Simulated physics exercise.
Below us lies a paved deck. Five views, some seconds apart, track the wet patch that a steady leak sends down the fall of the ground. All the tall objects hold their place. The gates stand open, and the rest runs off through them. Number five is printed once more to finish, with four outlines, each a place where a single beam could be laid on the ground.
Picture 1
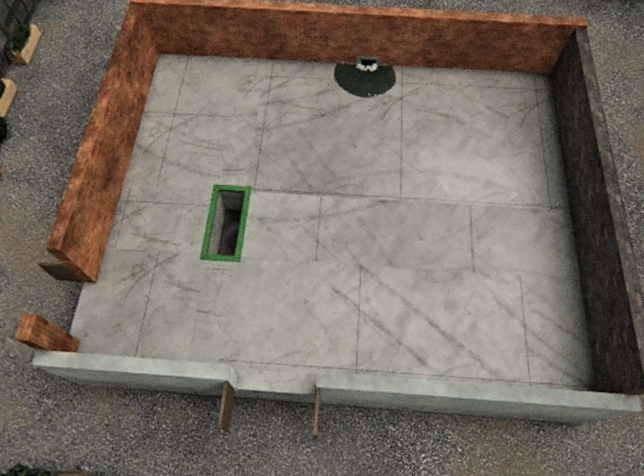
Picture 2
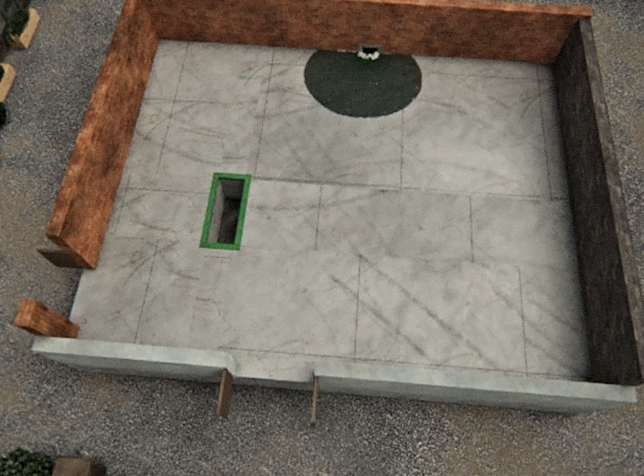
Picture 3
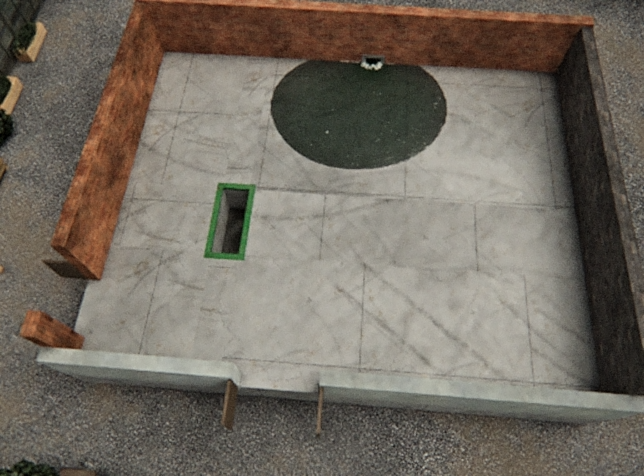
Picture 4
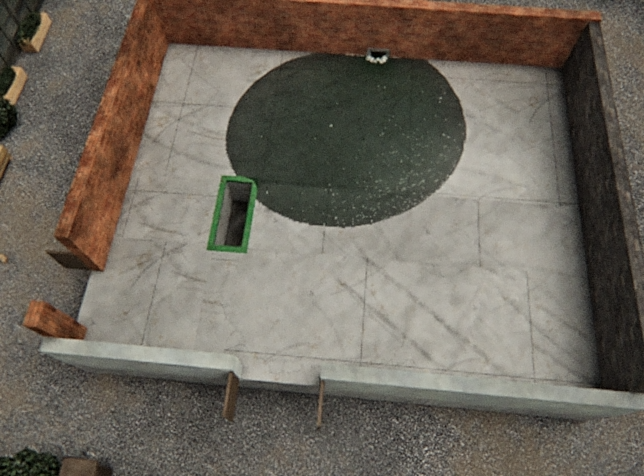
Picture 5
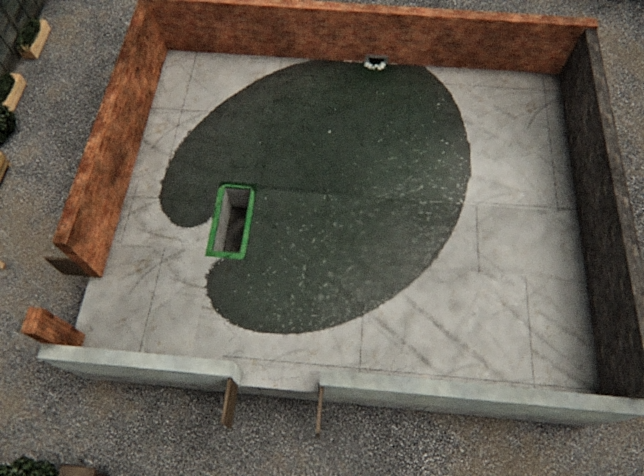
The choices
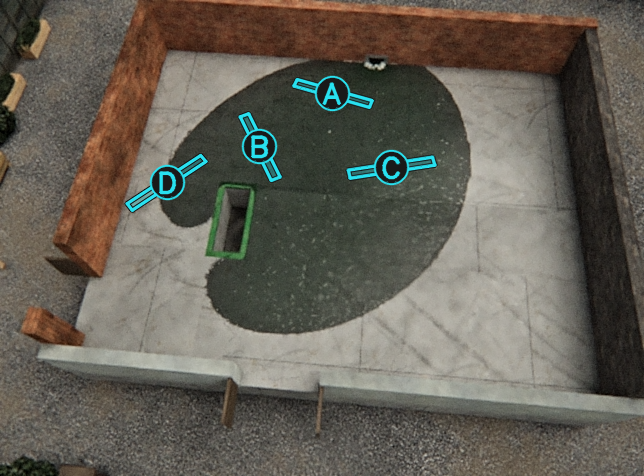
A dark green wet patch spreads across a pale, scuffed paved deck seen from high above, with gravel around it. Rust-brown walls stand at the back and left, a darker one at right, a low pale wall with two small posts in front, and a green-rimmed rectangular drain left of centre. From a small outfall at the back wall, the patch widens forward and curls around the drain, while the view shifts slightly.
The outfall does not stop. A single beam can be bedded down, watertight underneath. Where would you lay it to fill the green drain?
Take C.
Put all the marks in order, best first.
Best to worst: C, D, B, A.
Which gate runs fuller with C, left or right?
The left one.
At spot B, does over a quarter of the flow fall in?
No.
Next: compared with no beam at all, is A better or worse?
Worse.
On the marked copy, A from (295, 82) to (370, 103); B from (244, 115) to (275, 178); C from (349, 174) to (433, 161); D from (129, 206) to (203, 158).
Choosing A, about 7 % of the stream goes into the green drain, about 92 % out by the gates.
Choosing B, about 11 % of the stream goes into the green drain, about 88 % out by the gates.
Choosing C, about 45 % of the stream goes into the green drain, about 54 % out by the gates.
Choosing D, about 27 % of the stream goes into the green drain, about 71 % out by the gates.
